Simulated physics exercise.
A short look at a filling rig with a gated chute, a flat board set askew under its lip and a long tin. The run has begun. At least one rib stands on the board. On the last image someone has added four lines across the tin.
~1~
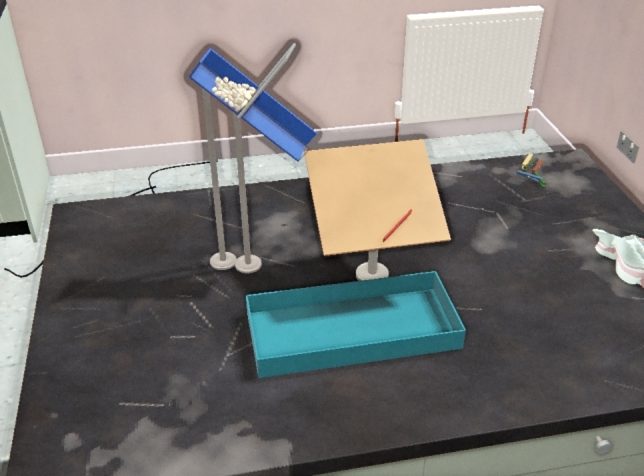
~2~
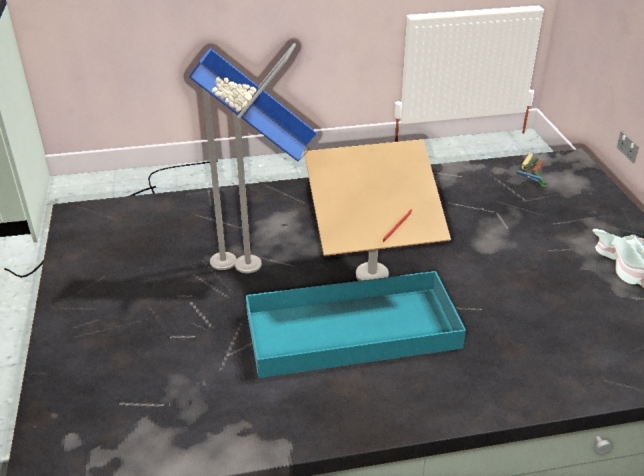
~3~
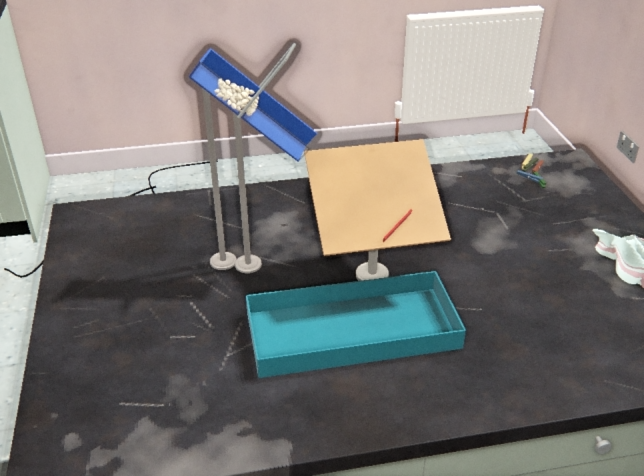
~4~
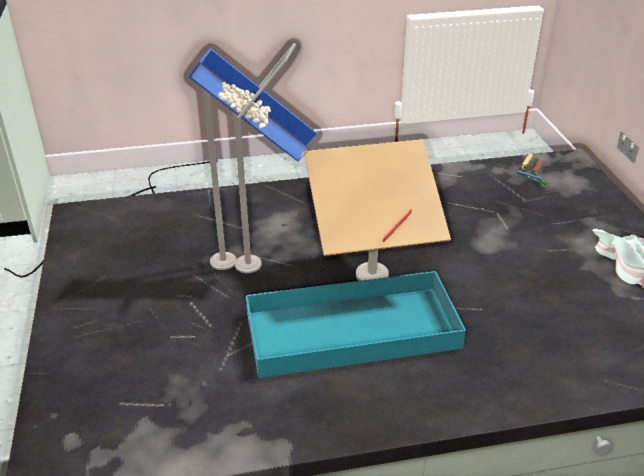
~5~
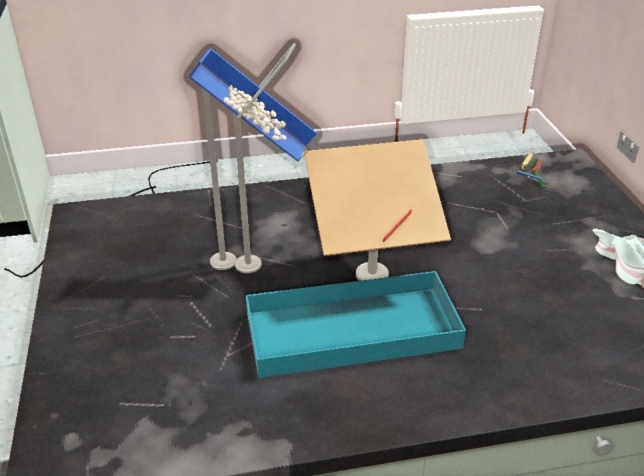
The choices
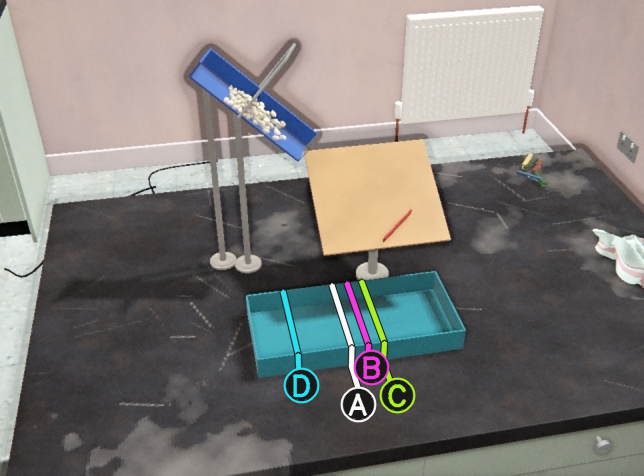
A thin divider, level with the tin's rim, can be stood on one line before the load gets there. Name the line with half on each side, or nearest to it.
C works best here.
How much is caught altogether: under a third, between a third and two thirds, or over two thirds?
It is over two thirds.
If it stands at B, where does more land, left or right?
More lands on the right.
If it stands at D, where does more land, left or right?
Right.
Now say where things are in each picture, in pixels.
The first frame shows load behind the gate at (235, 96), white beans; lip of the chute at (302, 154), sloping fairly steeply.
The second frame shows middle of the board at (376, 194), tilted fairly steeply; middle of its low edge at (388, 247); of its high edge at (365, 145).
The third frame shows front corners of the tin at (258, 359) and (465, 330), empty; front of the load at (252, 111).
The fourth frame shows middle of the load at (245, 102); its front at (266, 122), about a third of the way to the lip; rib from (412, 210) to (385, 238).
The fifth frame shows middle of the load at (254, 109); its front at (283, 137), about two thirds of the way to the lip.
On the marked copy, line A crosses the front rim at (351, 346); line B crosses the front rim at (368, 344); line C crosses the front rim at (384, 342); line D crosses the front rim at (298, 354).
Choosing A, of what is caught, none on the left of the divider, all on the right.
Choosing B, of what is caught, a small part on the left of the divider, nearly all on the right.
Choosing C, of what is caught, about half on the left of the divider, about half on the right.
Choosing D, of what is caught, none on the left of the divider, all on the right.
